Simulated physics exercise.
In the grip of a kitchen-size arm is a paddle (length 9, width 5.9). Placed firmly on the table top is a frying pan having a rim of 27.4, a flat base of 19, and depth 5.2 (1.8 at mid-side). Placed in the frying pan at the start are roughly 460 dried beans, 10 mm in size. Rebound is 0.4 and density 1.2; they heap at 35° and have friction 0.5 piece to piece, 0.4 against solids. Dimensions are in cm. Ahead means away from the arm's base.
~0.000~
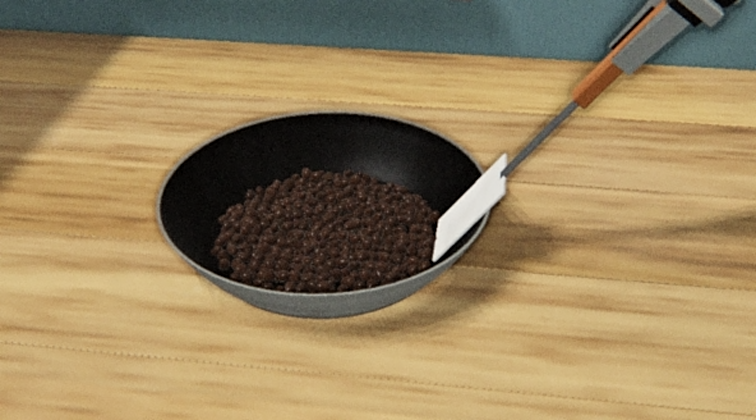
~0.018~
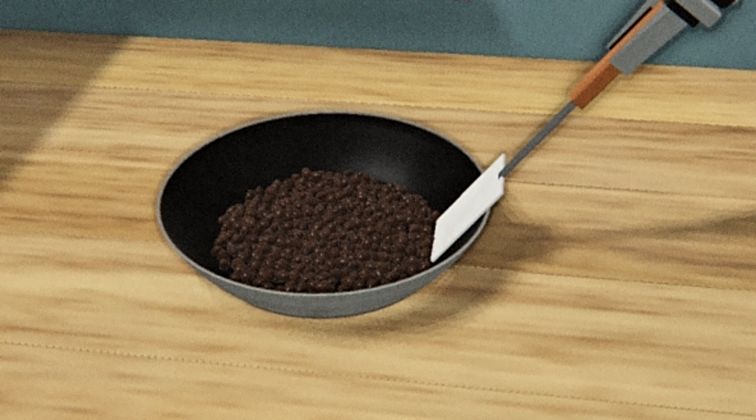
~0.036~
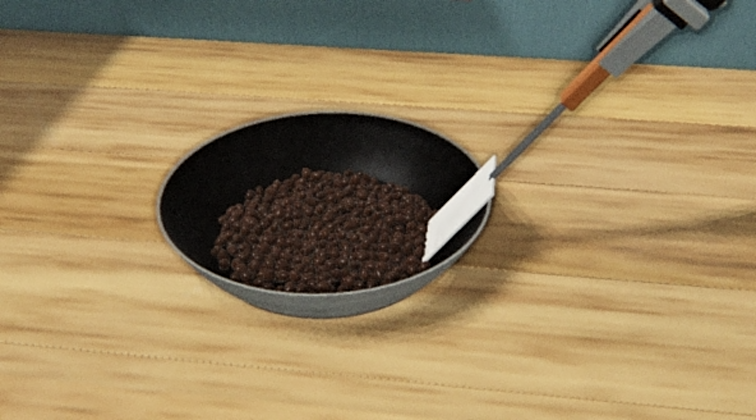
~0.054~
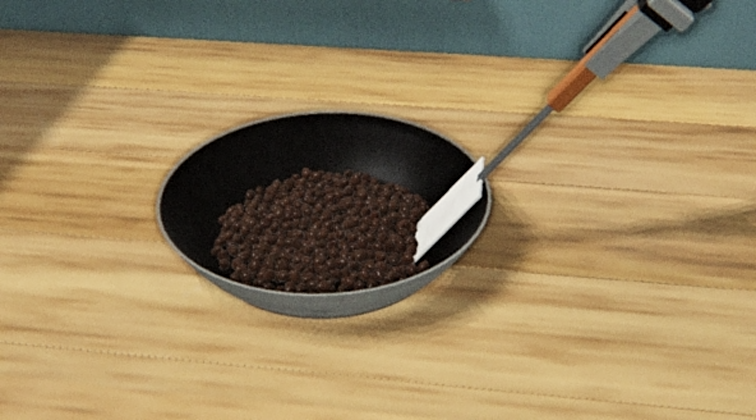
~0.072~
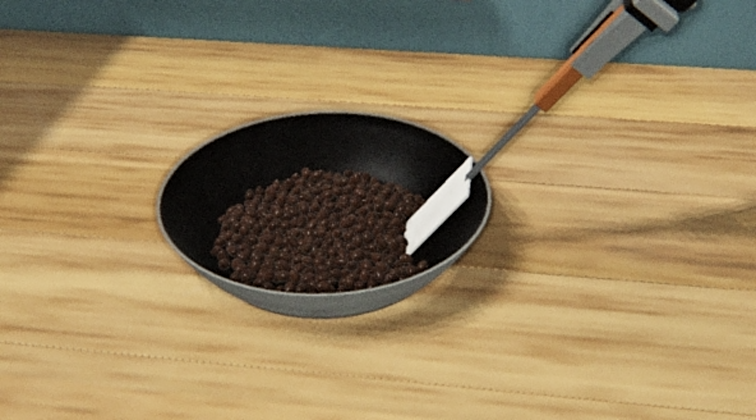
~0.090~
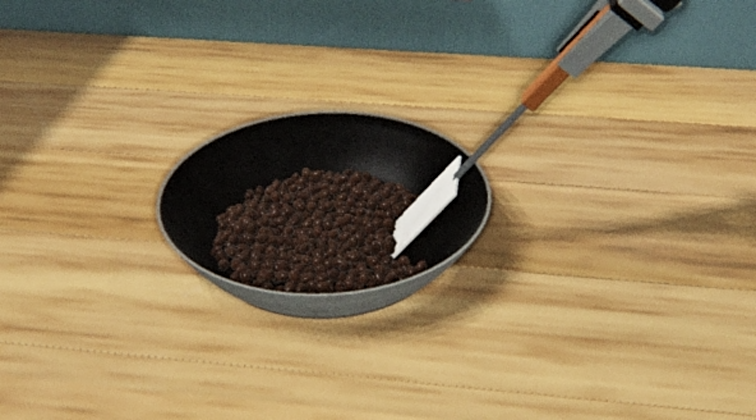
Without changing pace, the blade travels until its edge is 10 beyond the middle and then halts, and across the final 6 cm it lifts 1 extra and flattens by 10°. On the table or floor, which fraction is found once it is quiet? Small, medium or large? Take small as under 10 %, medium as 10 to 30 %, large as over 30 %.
Small, so under 10 %.
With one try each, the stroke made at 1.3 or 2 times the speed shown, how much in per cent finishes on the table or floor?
Roughly 0 per cent on the first try and 10 per cent on the second.
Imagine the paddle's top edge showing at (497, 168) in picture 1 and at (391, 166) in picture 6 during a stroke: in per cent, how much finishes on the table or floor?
Off the vessel, on the table or floor: Some 15 percent.
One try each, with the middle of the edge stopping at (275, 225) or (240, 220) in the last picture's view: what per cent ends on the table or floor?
Close to 0 and close to 0 per cent, respectively.
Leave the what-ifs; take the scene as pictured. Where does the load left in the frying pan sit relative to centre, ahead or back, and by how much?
Some 4.0 cm ahead of the centre.
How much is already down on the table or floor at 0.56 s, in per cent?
About 0 per cent.
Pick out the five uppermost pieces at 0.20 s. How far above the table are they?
3 cm.
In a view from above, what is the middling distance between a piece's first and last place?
Somewhere around 4 centimetres, I'd say.
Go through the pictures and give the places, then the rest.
The first picture shows paddle top edge at (505, 173), sloping 54°; upper third of the load around (325, 224), from x 215 to 435, top at y 175; 464 in the frying pan.
The second picture shows paddle top edge at (503, 173), sloping 54°; upper third of the load around (325, 224), from x 215 to 435, top at y 175.
The third picture shows paddle top edge at (494, 175), sloping 54°; upper third of the load around (329, 224), from x 215 to 435, top at y 175.
The fourth picture shows paddle top edge at (482, 176), sloping 54°; upper third of the load around (334, 224), from x 215 to 435, top at y 175.
The fifth picture shows paddle top edge at (470, 176), sloping 54°; upper third of the load around (334, 224), from x 215 to 435, top at y 175.
The sixth picture shows paddle top edge at (458, 175), sloping 54°; upper third of the load around (328, 223), from x 215 to 430, top at y 175; 464 in the frying pan.
After 0.20 s, sloping 54°, highest piece 3 above the table; 464 in the frying pan.
After 0.31 s, sloping 51°, highest piece 5 above the table; 464 in the frying pan.
After 0.56 s, sloping 44°, highest piece 6 above the table; 457 in the frying pan, 7 on the table or floor.
After 1.61 s, sloping 44°, highest piece 6 above the table; 457 in the frying pan, 7 on the table or floor.
At rest, 457 in the frying pan, 7 on the table or floor. That is 2 % on the table or floor.
